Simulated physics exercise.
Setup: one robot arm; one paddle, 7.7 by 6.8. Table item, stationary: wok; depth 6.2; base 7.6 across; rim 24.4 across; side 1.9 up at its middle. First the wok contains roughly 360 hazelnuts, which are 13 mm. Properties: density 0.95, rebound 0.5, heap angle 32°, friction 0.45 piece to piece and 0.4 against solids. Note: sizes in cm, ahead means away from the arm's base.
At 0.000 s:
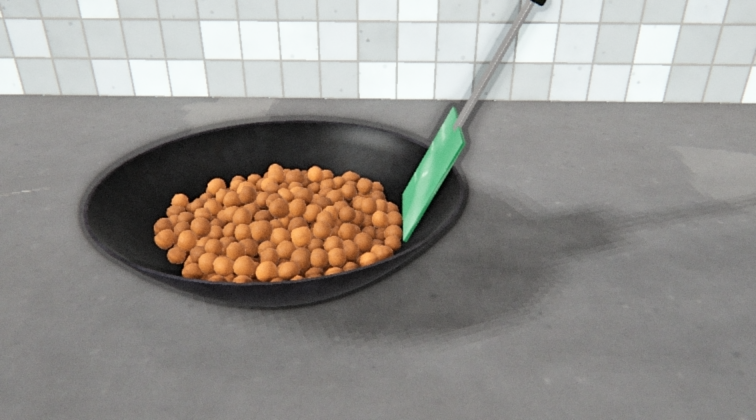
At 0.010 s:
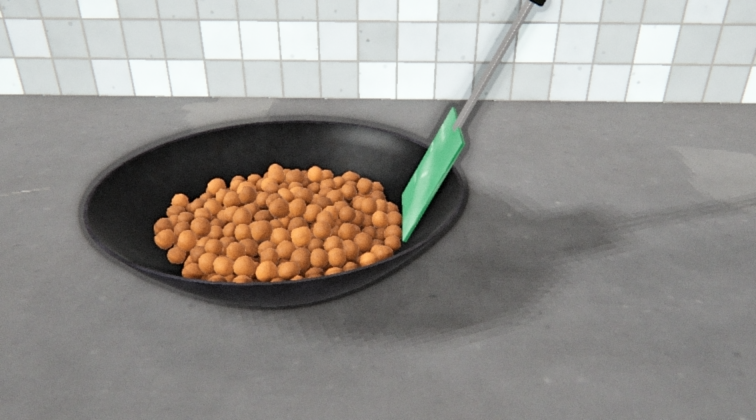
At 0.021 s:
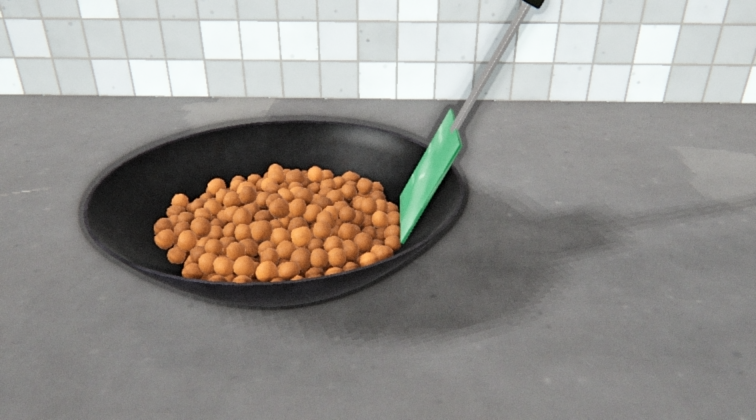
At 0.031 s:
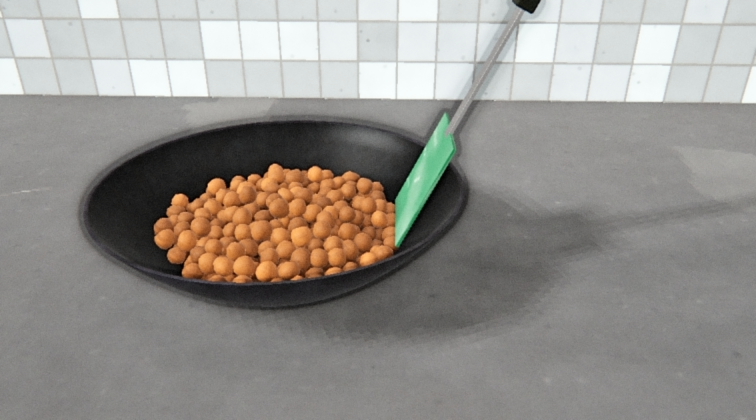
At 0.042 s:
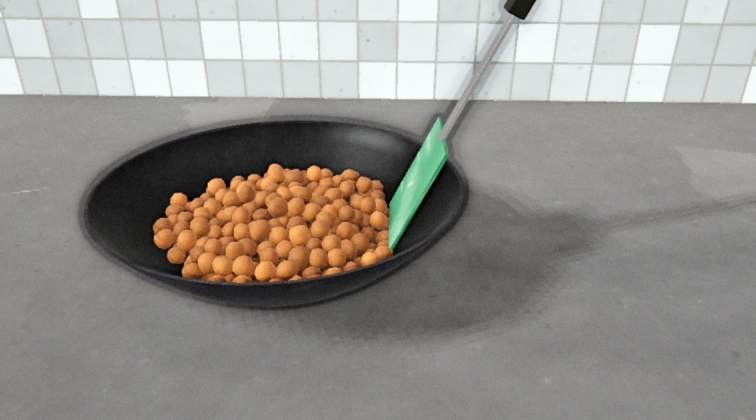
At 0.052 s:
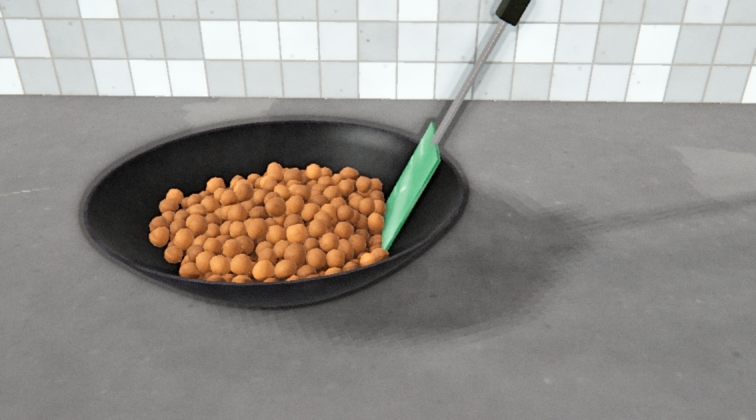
A black wok heaped with round, orange-brown nuts sits left of centre on a grey countertop, seen from slightly above, with white and grey square tiles behind. A green paddle on a thin grey handle with a dark grip leans into the wok's right side. The paddle slides slightly left against the heap, nudging the nuts a little, while the wok and camera stay still.
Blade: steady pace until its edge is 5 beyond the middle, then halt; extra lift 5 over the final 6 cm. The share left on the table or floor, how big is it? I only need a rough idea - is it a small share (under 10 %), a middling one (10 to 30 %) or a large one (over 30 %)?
A small one, under 10 %.
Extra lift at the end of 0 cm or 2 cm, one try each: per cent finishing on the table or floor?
5 and 5 %.
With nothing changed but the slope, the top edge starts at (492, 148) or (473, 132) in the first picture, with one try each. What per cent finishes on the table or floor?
I'd say near 0 per cent for the first and near 0 per cent for the second.
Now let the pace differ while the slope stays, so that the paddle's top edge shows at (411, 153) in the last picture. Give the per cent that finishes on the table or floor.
Share: Roughly 25 %.
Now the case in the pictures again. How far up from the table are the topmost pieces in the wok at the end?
Top of the heap: Roughly 7.5 cm above the table top.
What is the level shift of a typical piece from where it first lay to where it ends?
About 4 centimetres.
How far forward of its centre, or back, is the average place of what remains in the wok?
Ahead of centre, near 3.5 centimetres.
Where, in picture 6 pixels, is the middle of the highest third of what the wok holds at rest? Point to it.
(182, 195).
By 0.15 s, sloping 64°, highest piece 6 above the table; 359 in the wok.
By 0.25 s, sloping 64°, highest piece 7 above the table; 359 in the wok.
By 0.50 s, sloping 64°, highest piece 8 above the table; 346 in the wok, 7 on the table or floor, 6 on the blade or in flight.
By 1.55 s, sloping 64°, highest piece 7 above the table; 343 in the wok, 16 on the table or floor.
Final count, 343 in the wok, 16 on the table or floor. That is 4 % on the table or floor.
